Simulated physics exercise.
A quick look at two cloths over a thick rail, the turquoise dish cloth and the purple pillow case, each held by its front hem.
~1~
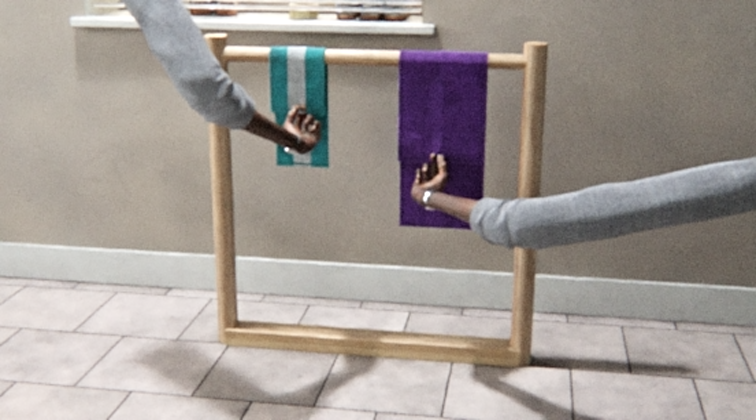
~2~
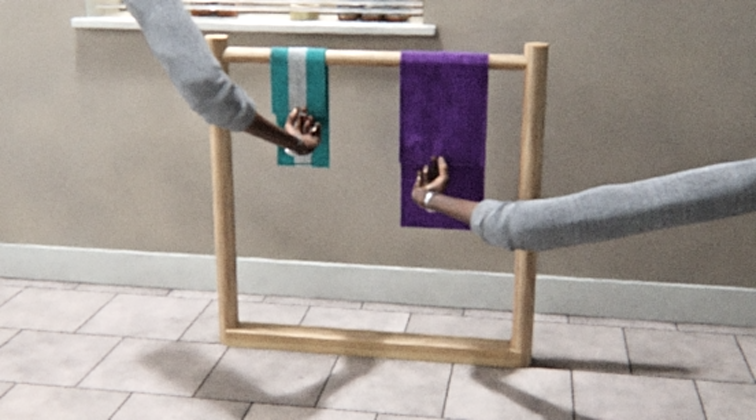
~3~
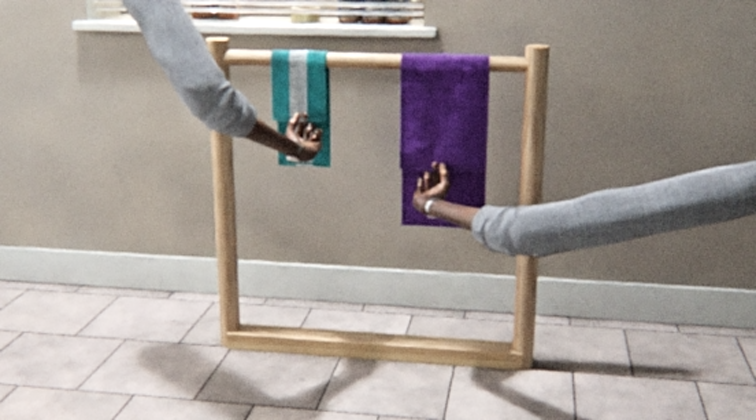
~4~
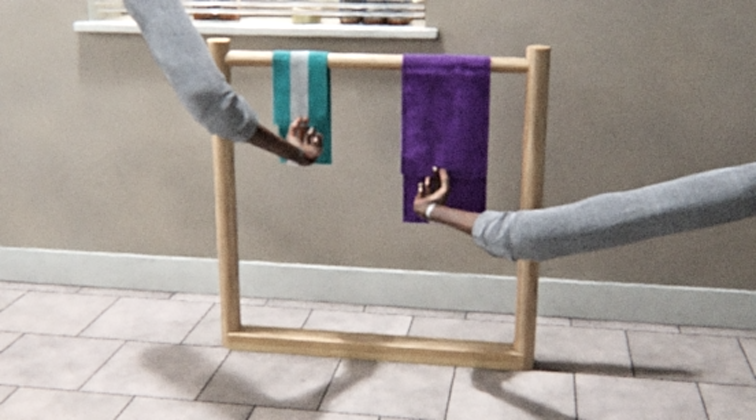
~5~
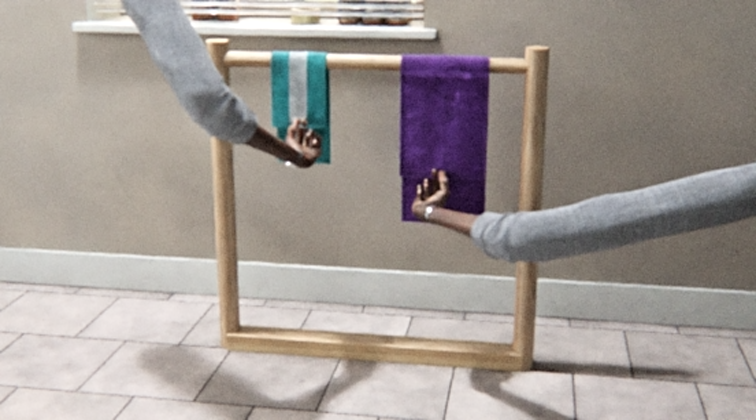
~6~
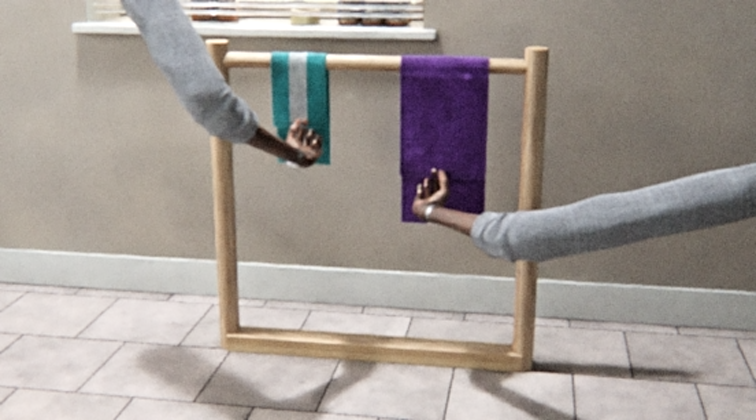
To begin with, a turquoise cloth with a pale stripe and a wider purple cloth hang over a wooden rail, a hand gripping the front hem of each. Both hands pull the hems down a short way, then barely move, with both cloths still draped over the rail.
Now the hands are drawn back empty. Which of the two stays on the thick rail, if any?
In the end the turquoise dish cloth hangs there, the purple pillow case keeps its place.
Then, 0.84 s on from there, dish cloth as it was left; pillow case as it was left.
In the end, dish cloth as it was left; pillow case as it was left. The turquoise dish cloth keeps its place and the purple pillow case stays on.
